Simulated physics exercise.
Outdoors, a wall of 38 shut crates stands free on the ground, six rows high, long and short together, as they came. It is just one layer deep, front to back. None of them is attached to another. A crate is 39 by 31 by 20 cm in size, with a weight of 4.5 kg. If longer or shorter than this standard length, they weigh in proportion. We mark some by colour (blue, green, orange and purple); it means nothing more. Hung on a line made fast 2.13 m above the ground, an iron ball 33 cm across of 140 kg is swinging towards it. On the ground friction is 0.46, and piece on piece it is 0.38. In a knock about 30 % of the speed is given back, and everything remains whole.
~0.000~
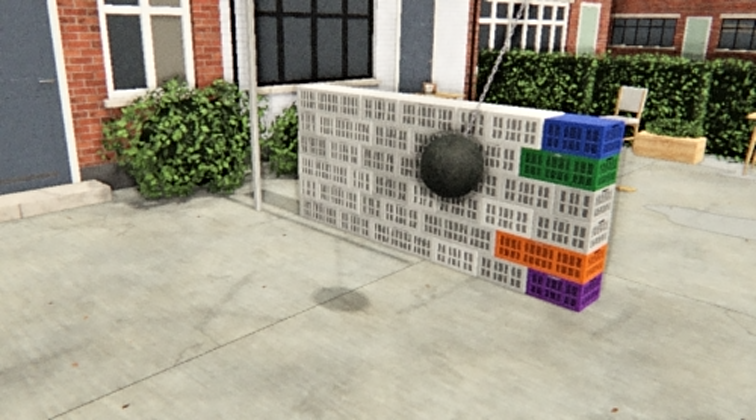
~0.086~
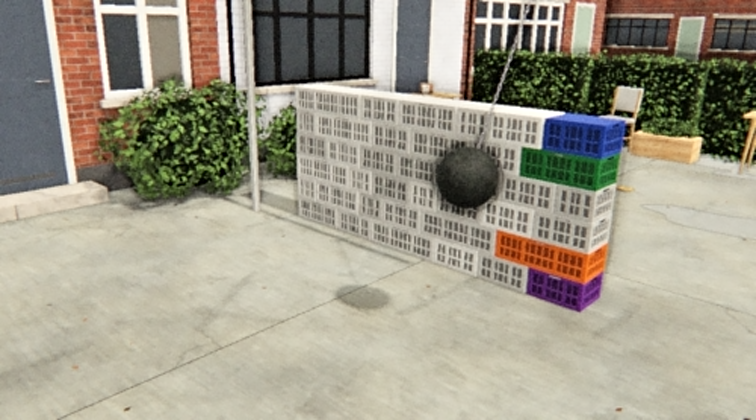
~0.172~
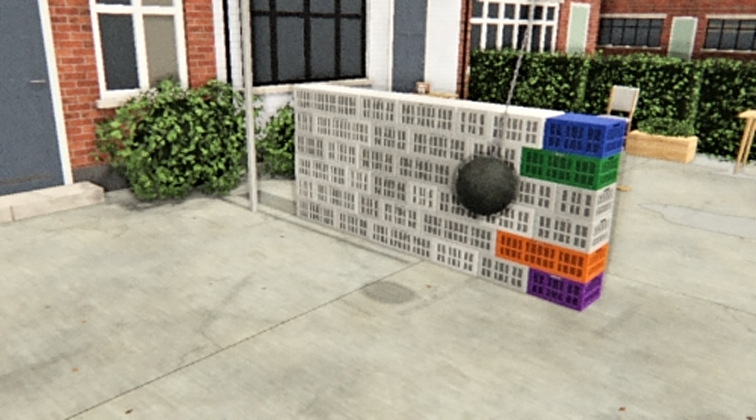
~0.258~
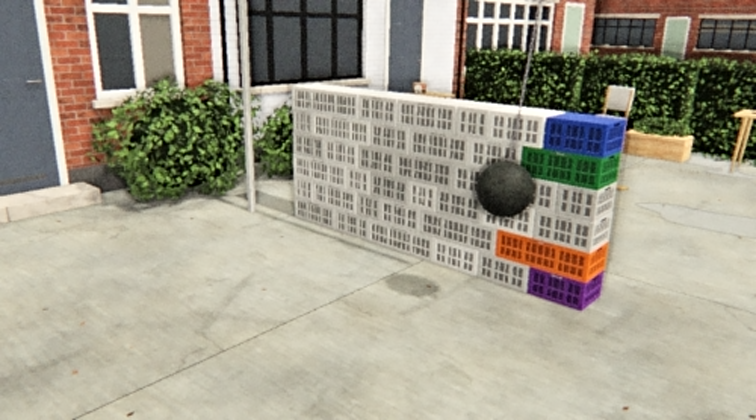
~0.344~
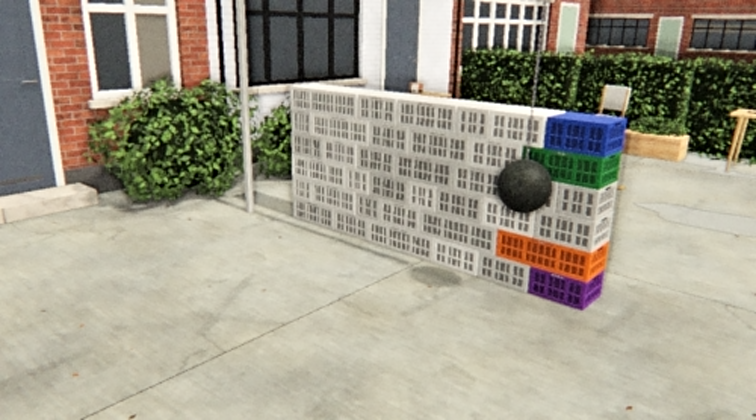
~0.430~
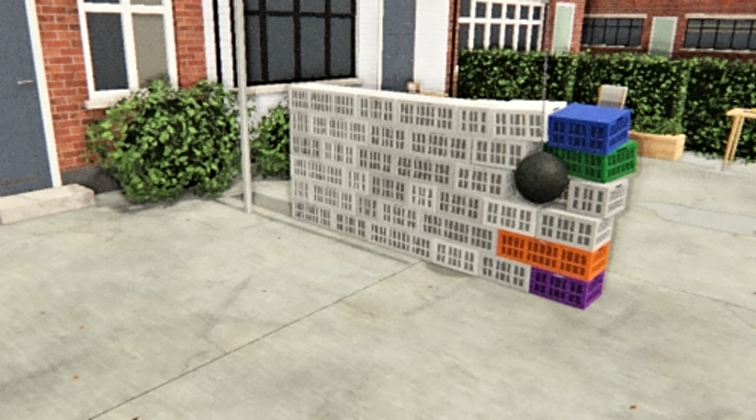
A dark ball on a line swings right into a crate wall, shifting several crates.
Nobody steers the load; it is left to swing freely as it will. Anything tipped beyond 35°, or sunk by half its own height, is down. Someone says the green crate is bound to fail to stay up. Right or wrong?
Right, it ends up down.
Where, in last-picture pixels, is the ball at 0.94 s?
Near (587, 125).
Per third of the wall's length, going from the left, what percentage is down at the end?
Going left to right, I get 0, 0 and 70 percent.
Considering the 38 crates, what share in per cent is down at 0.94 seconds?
15 %.
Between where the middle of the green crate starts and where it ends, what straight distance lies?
Straight-line shift: Approx. 170 cm.
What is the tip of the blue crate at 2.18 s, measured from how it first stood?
Roughly 150°.
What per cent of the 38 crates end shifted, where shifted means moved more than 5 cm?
It works out to 25 percent.
By 0.58 s, line 21° past plumb; 1 of the 38 crates down; green crate tilted 12°; blue crate tilted 24°.
By 0.94 s, line 38° past plumb; 6 of the 38 crates down; green crate tilted 15°, 75 cm lower; blue crate on its side.
By 1.46 s, line 19° past plumb; 7 of the 38 crates down; green crate 80 cm lower; blue crate on its side.
By 2.18 s, line 23° before plumb; 9 of the 38 crates down; green crate 80 cm lower; blue crate upside down.
When it is over (3.1 s), line 11° past plumb; 9 of the 38 crates down; green crate 80 cm lower; blue crate upside down; orange crate moved 31 mm. In pixels of the last frame, middles, green crate near (670, 236), blue crate near (703, 288).
